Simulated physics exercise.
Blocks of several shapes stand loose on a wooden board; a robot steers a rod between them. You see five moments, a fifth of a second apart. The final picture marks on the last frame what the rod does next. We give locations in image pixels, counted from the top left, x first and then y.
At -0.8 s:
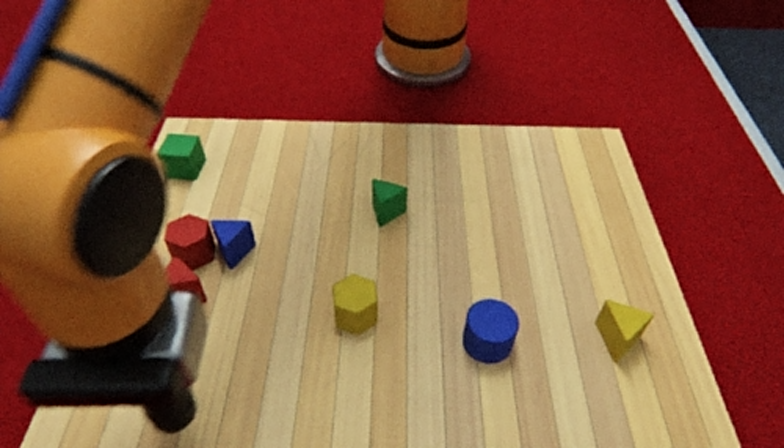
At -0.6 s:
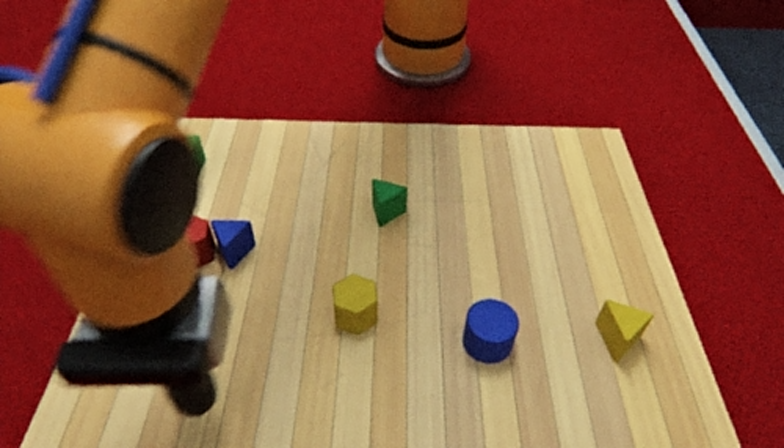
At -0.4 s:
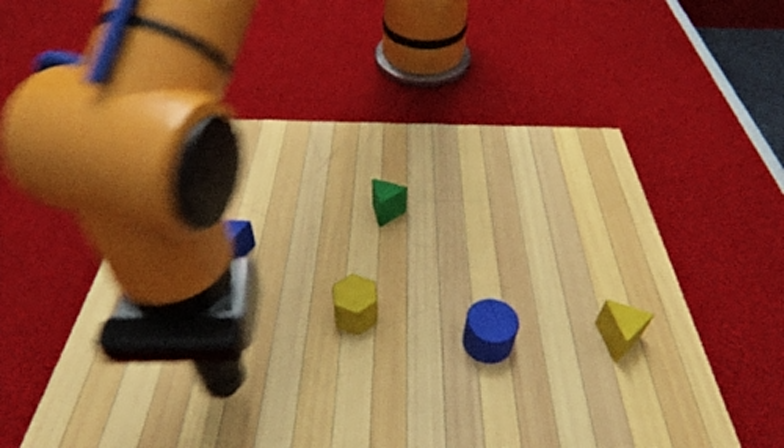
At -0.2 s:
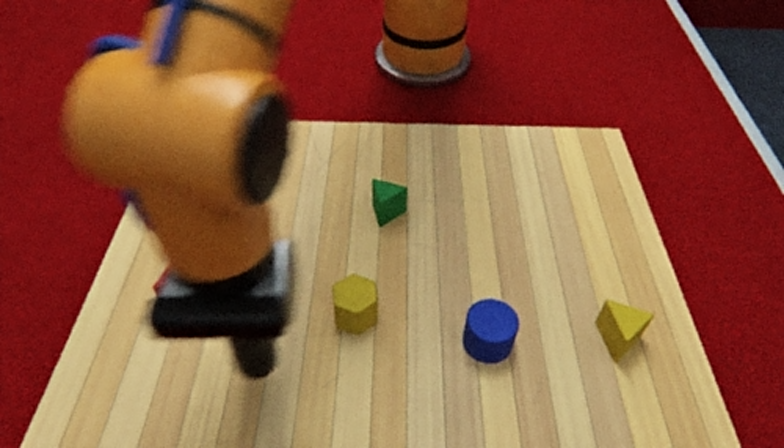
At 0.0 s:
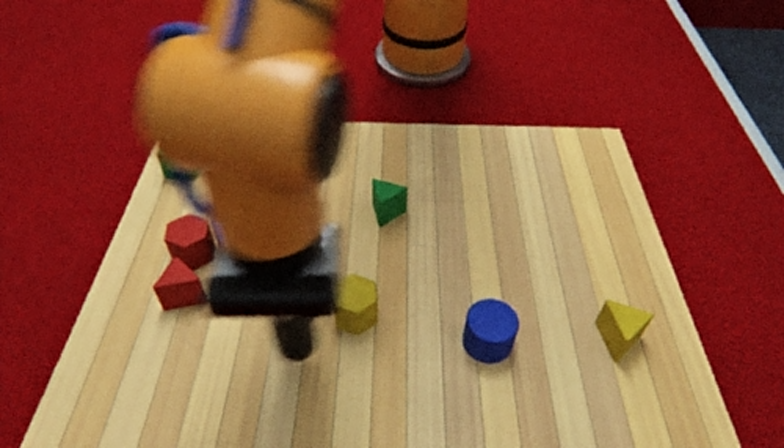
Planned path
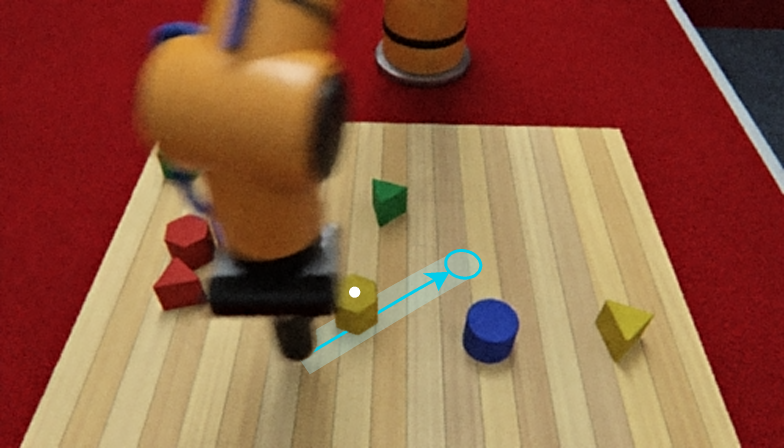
An orange robot arm moves its dark rod rightward over the board, pushing no blocks.
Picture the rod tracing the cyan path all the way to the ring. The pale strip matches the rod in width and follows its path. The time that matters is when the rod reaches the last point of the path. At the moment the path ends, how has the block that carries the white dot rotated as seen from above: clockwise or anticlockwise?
The block spins anticlockwise.
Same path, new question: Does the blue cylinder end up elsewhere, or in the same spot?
Here's my answer: The blue cylinder remains in position.
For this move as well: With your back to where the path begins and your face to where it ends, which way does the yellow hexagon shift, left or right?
Measured against the direction from start to end, the yellow hexagon shifts toward the left-hand side.
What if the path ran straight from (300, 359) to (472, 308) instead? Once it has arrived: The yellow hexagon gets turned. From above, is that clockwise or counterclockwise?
Rotation: Counter-clockwise.
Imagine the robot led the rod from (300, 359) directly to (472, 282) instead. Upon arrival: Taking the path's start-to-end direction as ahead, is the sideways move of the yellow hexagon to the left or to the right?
To the left.
Drawn move, from (300, 359) directly to (463, 264); the dot is on the yellow hexagon.
The first path, step by step. One third of the way, rod at (360, 308); yellow hexagon at (379, 270).
Two thirds of the way, rod at (415, 276); yellow hexagon at (405, 239), turned 40° anticlockwise.
At the end, rod at (466, 248); yellow hexagon at (407, 235), turned 55° anticlockwise; blue cylinder still.
